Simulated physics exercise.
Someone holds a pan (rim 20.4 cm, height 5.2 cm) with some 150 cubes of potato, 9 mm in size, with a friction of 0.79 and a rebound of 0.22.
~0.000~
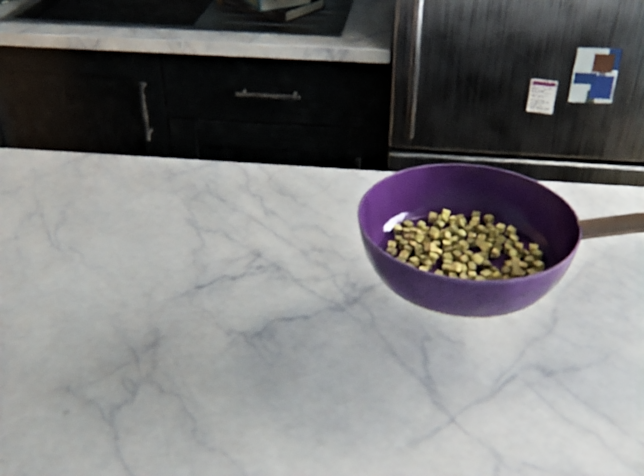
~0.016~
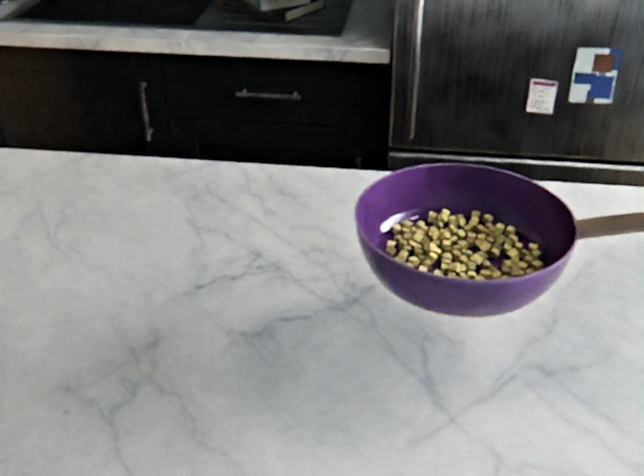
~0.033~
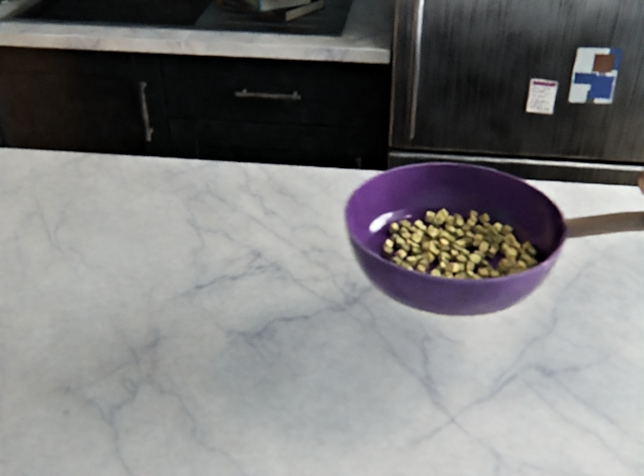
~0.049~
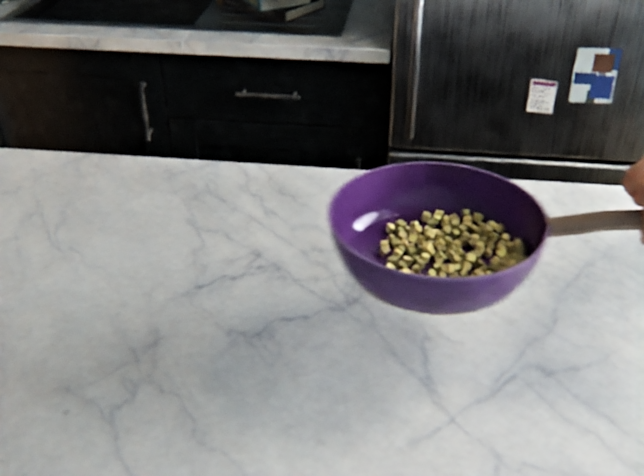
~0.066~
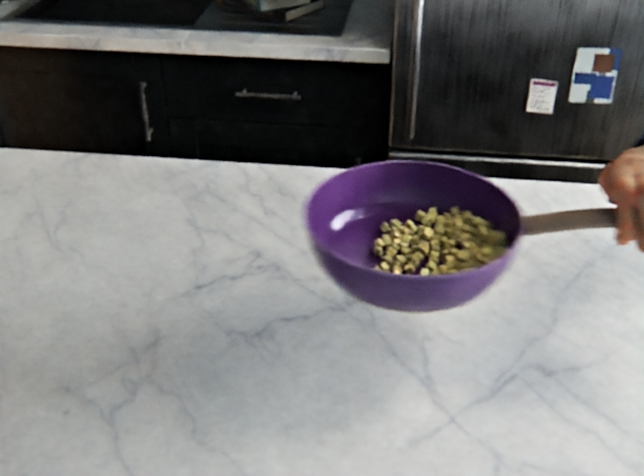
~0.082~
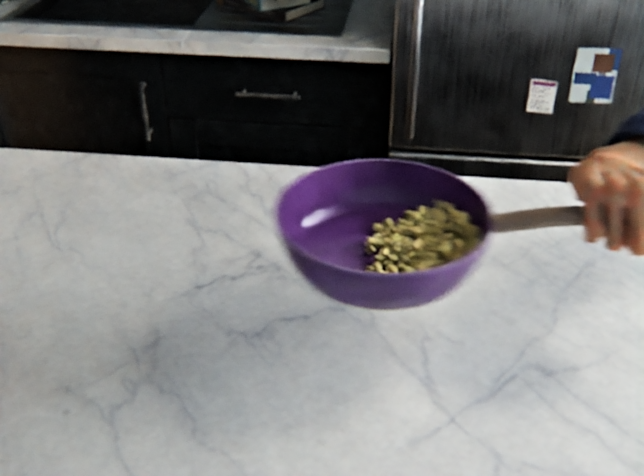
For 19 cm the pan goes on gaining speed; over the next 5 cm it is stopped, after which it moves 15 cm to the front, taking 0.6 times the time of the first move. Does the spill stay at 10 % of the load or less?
The share lost is bigger than a tenth.
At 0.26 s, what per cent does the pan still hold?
Around 85 in a hundred stay.
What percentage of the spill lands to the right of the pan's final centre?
Roughly 60 percent of it.
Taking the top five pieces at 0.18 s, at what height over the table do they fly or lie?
19 cm.
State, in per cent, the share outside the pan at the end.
About 40 %.
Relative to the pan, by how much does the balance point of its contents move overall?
It ends up roughly 5.0 centimetres off.
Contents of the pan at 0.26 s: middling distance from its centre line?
It comes out at around 5.5 cm.
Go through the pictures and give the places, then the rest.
The first picture shows pan at (459, 287); tilt 0 degrees; moved 0.0 cm; leading edge at (359, 208); top of the load at (443, 219).
The second picture shows pan at (456, 286); tilt 0 degrees; moved 0.3 cm; leading edge at (356, 208); top of the load at (443, 219).
The third picture shows pan at (446, 286); tilt 0 degrees; moved 1.3 cm; leading edge at (345, 207); top of the load at (484, 219).
The fourth picture shows pan at (431, 285); tilt 0 degrees; moved 2.8 cm; leading edge at (329, 206); top of the load at (478, 218).
The fifth picture shows pan at (407, 283); tilt 0 degrees; moved 5.1 cm; leading edge at (306, 204); top of the load at (420, 217).
The sixth picture shows pan at (380, 281); tilt 0 degrees; moved 7.9 cm; leading edge at (277, 203); top of the load at (456, 213). Its speed is now 1.95 m/s.
After 0.18 s, tilt 0 degrees; pan 100 %; middle of all pieces near (192, 225).
After 0.26 s, tilt 0 degrees; pan 85 %, in the air 15 %; middle of all pieces near (110, 276).
After 0.34 s, tilt 0 degrees; pan 65 %, in the air 35 %; middle of all pieces near (84, 361).
After 0.41 s, tilt 0 degrees; pan 60 %, in the air 40 %; middle of all pieces near (86, 432).
By 1.4 s all is still; fallen in front of where it stops 35 %, fallen left of where it stops 5 %, pan 60 %.
